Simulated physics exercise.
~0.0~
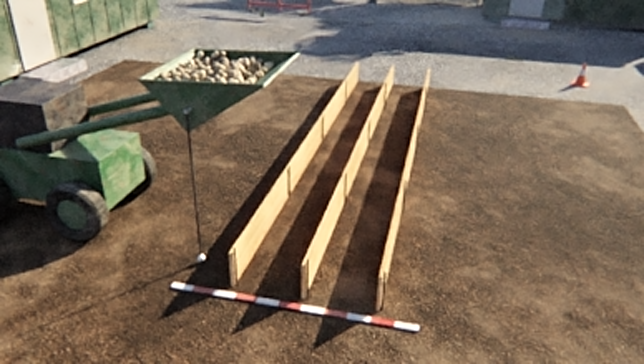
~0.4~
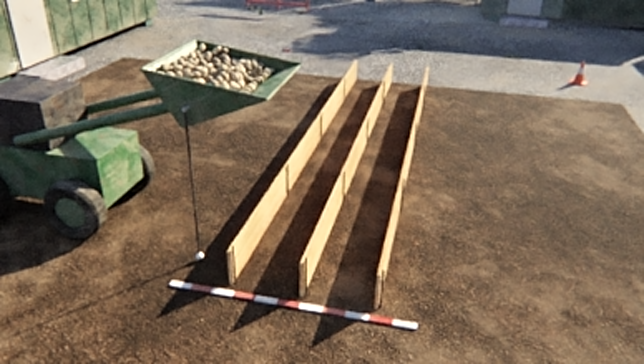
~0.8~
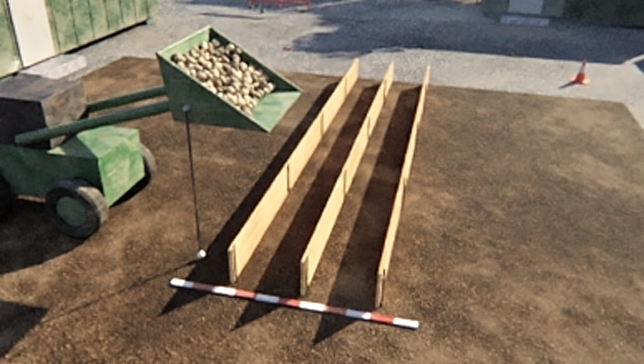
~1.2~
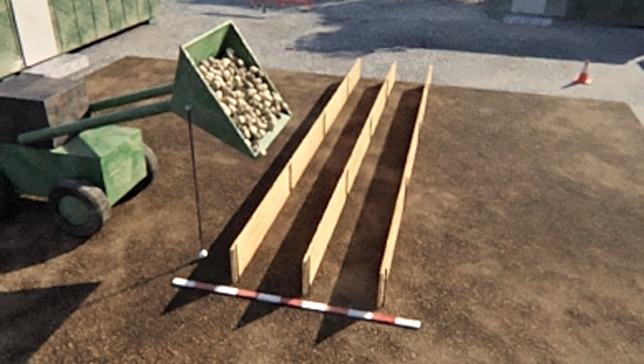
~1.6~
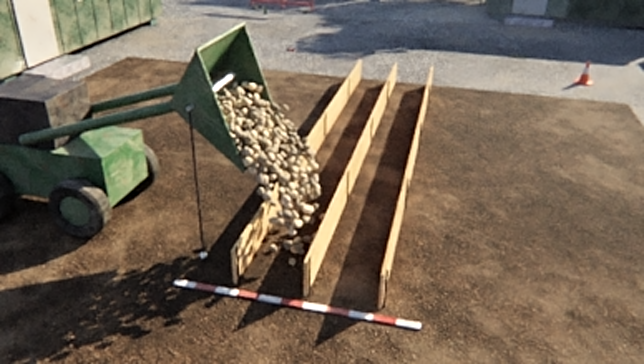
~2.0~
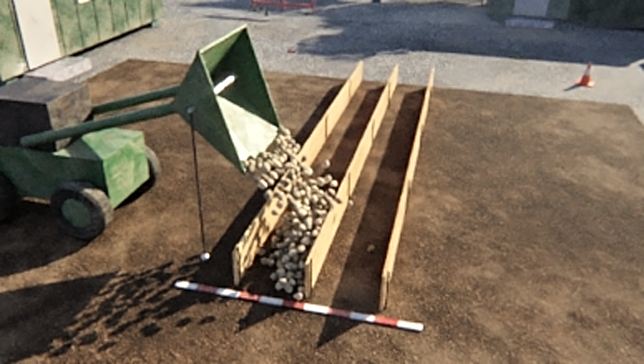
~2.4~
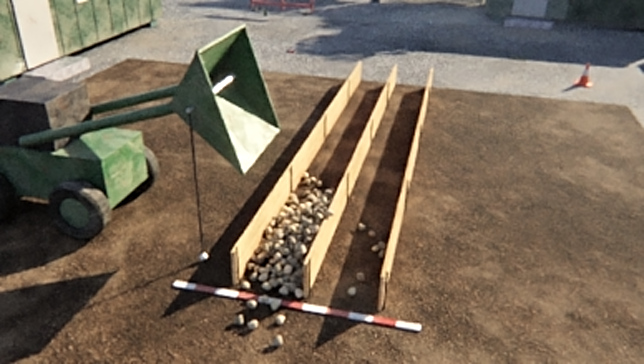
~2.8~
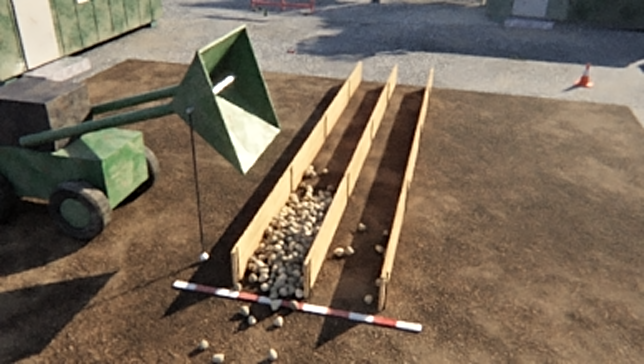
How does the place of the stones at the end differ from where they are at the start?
At the start the stones are heaped in the raised green bucket, while at the end they lie on the ground, mostly in the near bay between the wooden boards, with a few scattered outside it.
The video shows a green loader tipping its raised bucket of round stones to the right until they pour down between wooden boards on bare ground. Most settle in the near bay, a few land in the far bay or roll out past the striped staff, and the bucket stays tilted and empty.
